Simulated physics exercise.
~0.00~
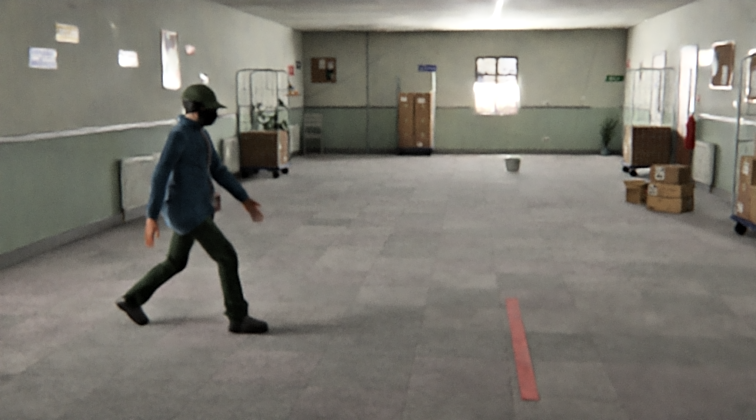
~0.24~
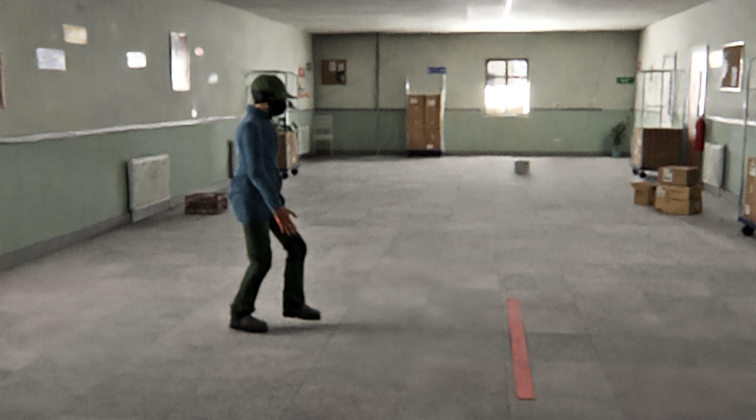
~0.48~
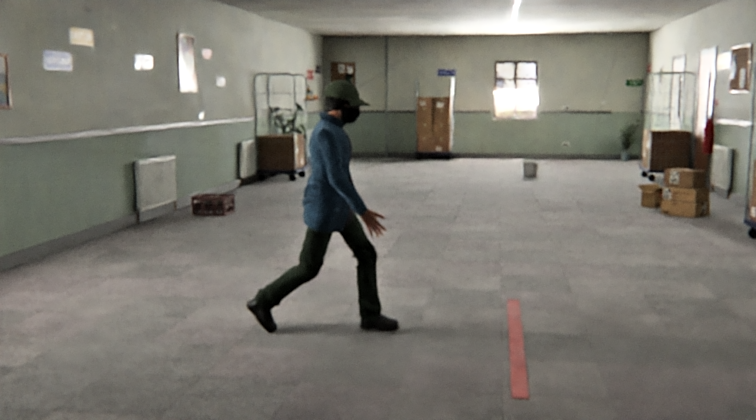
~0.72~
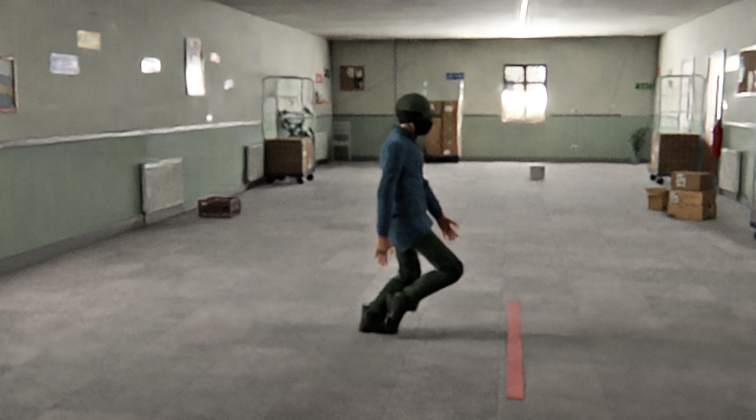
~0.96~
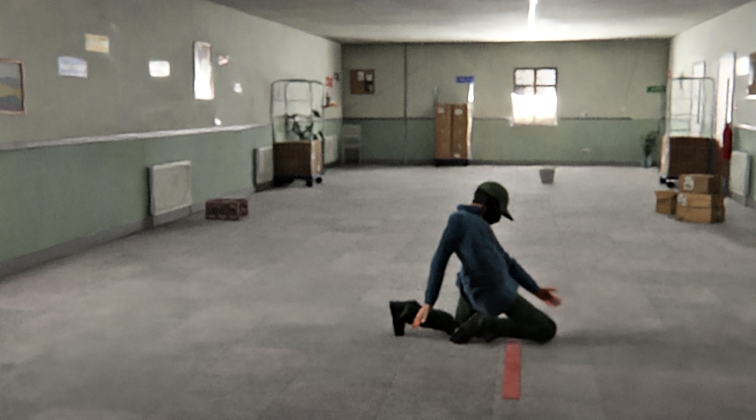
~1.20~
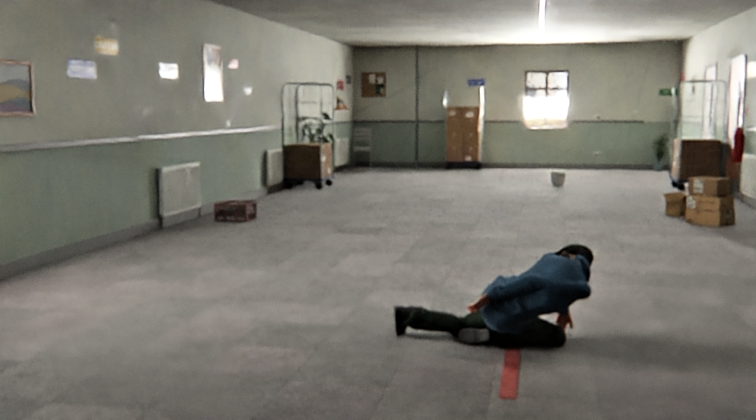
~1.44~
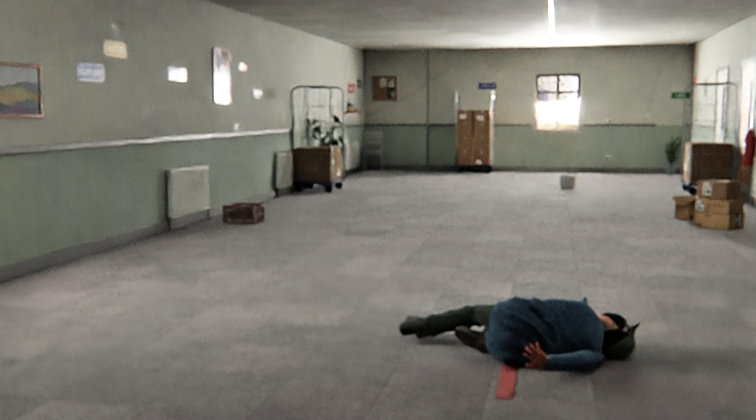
A person in a dark cap, face covering and blue top walked right across a wide, grey-floored room, then buckled at the knees, sank down and toppled forward, ending up lying on the floor with head and chest past the red strip.
